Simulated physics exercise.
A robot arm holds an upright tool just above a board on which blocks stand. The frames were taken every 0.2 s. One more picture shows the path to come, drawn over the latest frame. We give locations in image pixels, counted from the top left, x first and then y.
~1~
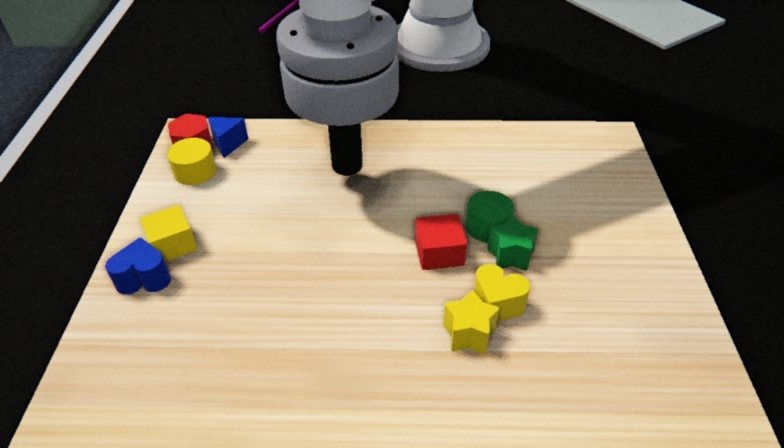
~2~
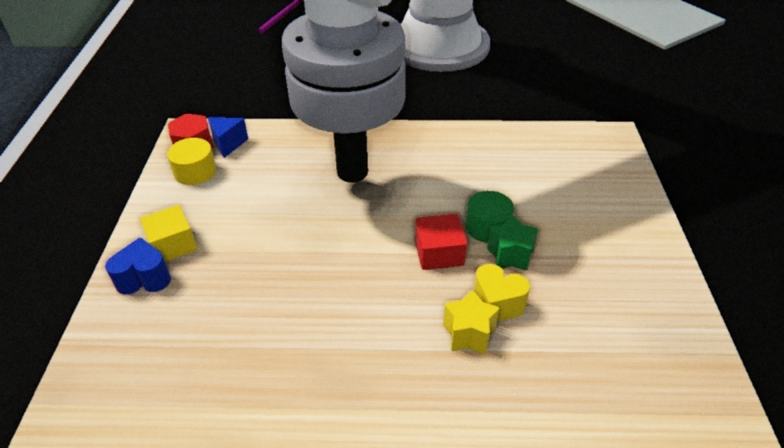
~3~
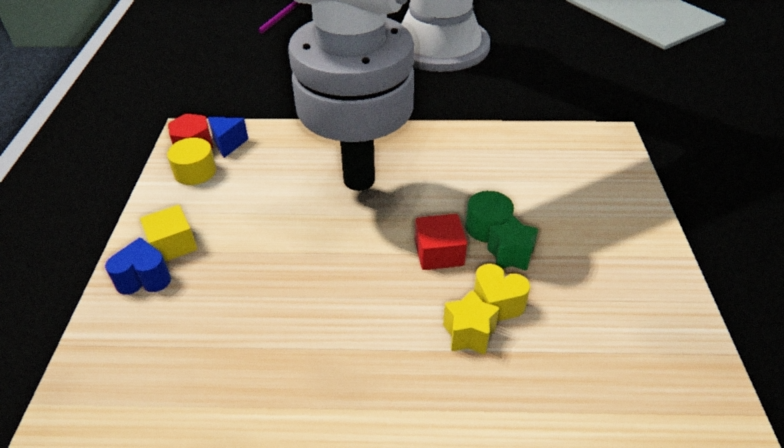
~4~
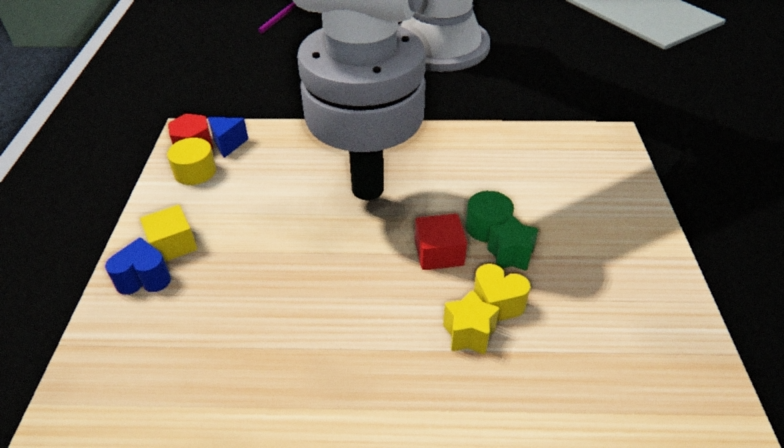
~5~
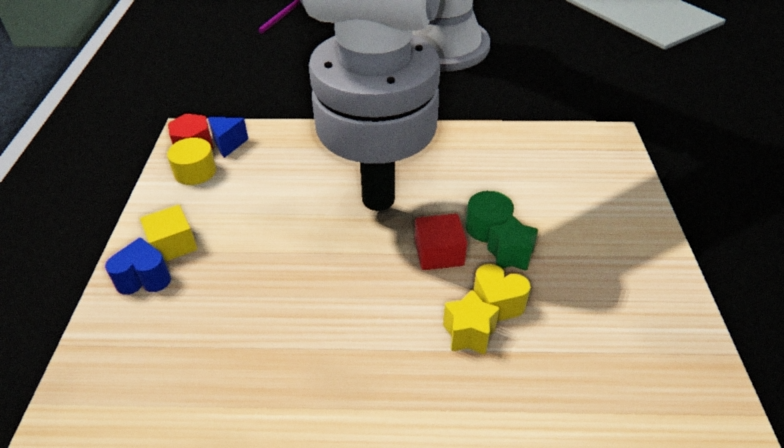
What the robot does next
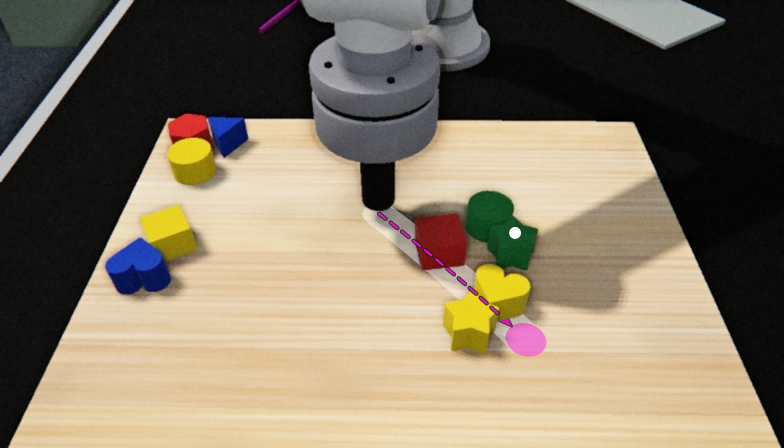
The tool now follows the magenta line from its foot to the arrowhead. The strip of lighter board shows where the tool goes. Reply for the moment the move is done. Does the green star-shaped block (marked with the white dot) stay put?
No, it doesn't check out.
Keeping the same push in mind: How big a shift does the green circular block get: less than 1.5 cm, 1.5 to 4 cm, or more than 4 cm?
The best fit is under 1.5 cm.
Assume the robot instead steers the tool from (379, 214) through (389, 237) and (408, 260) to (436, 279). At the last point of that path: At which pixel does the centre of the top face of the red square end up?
In the picture, that point is around (462, 234).
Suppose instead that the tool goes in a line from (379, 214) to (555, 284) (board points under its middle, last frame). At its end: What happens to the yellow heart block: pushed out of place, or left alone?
It shifts position.
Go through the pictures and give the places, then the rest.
The first frame shows lower end of the tool at (347, 167), tops of blocks, red square at (441, 230), yellow star-shaped block at (472, 312), green circular block at (491, 205), yellow heart block at (501, 283), green star-shaped block at (515, 233).
The second frame shows tool at (353, 174), blocks as before.
The third frame shows tool at (359, 182), blocks as before.
The fourth frame shows tool at (368, 191), blocks as before.
The fifth frame shows tool at (379, 201), red square at (441, 230), yellow star-shaped block at (472, 312), green circular block at (491, 205), yellow heart block at (501, 283), green star-shaped block at (515, 233).
The drawn path runs from (379, 214) through (424, 249) and (472, 290) to (526, 339); the dot is on the green star-shaped block.
What follows on the original path. One third of the way, tool at (425, 237); red square at (469, 245), turned 15° anticlockwise.
Two thirds of the way, tool at (474, 279); red square at (520, 265), turned 75° anticlockwise; yellow heart block at (540, 306), turned 75° clockwise; green star-shaped block at (528, 230), turned 40° anticlockwise.
At the end, tool at (529, 328); red square at (534, 270), turned 110° anticlockwise; yellow star-shaped block at (473, 315), turned 10° clockwise; green circular block not moved; yellow heart block at (575, 320), turned 25° clockwise; green star-shaped block at (528, 230), turned 40° anticlockwise.
